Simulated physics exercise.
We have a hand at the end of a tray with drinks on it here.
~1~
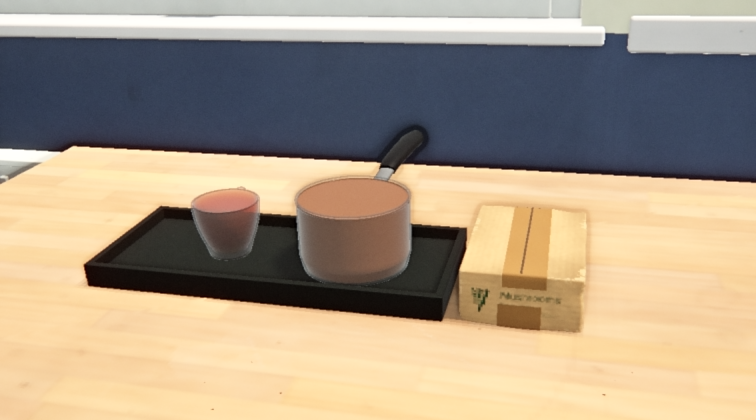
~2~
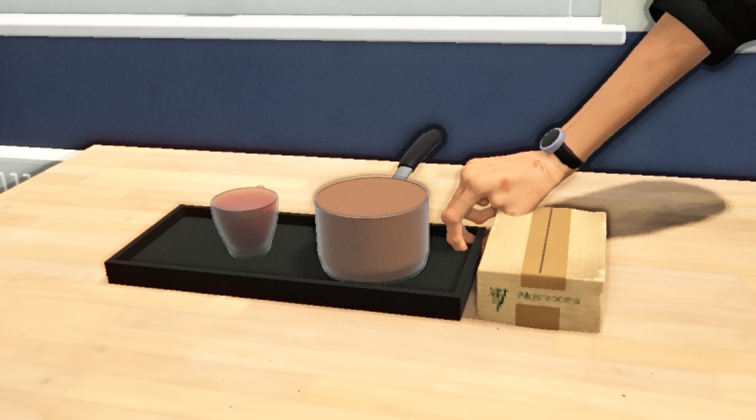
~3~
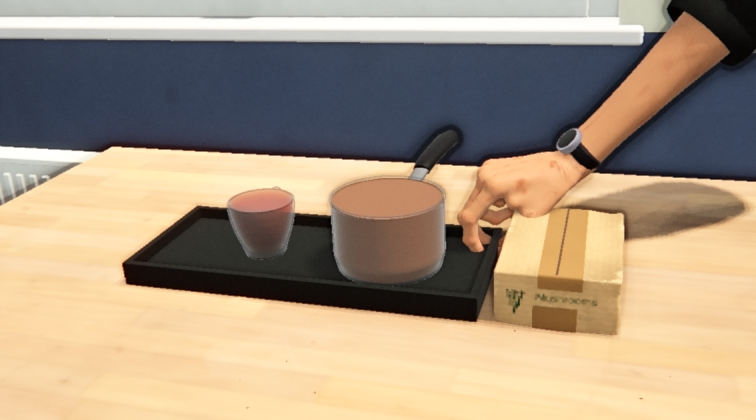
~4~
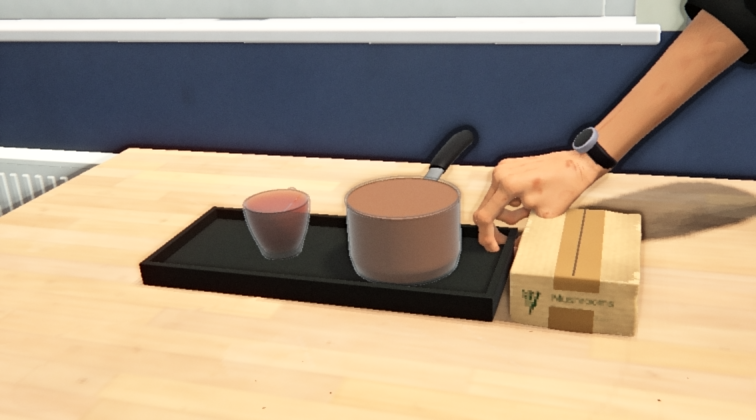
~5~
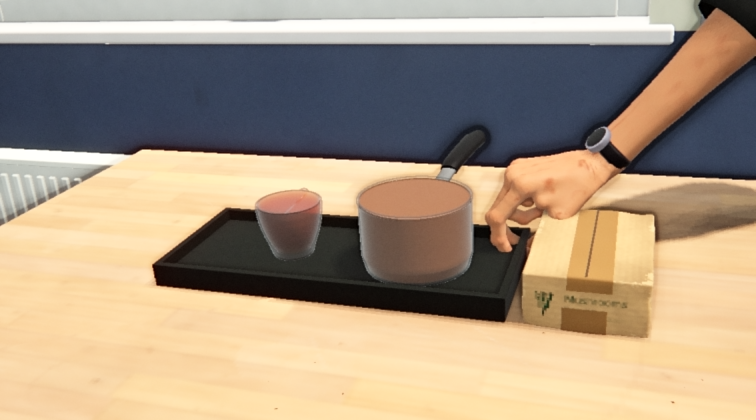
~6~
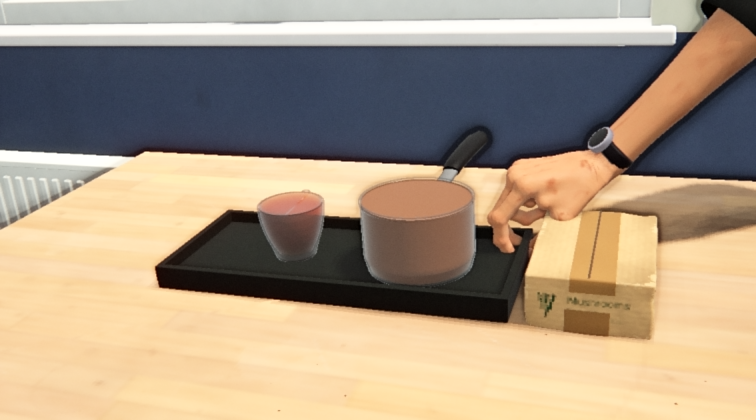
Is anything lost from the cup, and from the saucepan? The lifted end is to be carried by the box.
Cup: Yes; saucepan: Yes.
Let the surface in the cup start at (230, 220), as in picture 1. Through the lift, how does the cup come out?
Nothing escapes.
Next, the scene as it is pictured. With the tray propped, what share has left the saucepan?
8 per cent.
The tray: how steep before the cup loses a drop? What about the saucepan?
Taking them one by one, it's 4 degrees and then 6 degrees.
Shortly, the tray slopes by about 5°; cup, it has lost some; saucepan, none is lost.
Then, the tray slopes by about 11°; cup, it has lost some; saucepan, it has lost some.
At the finish, the tray slopes by about 10°, resting on the box; cup, it has lost some; saucepan, it has lost some.
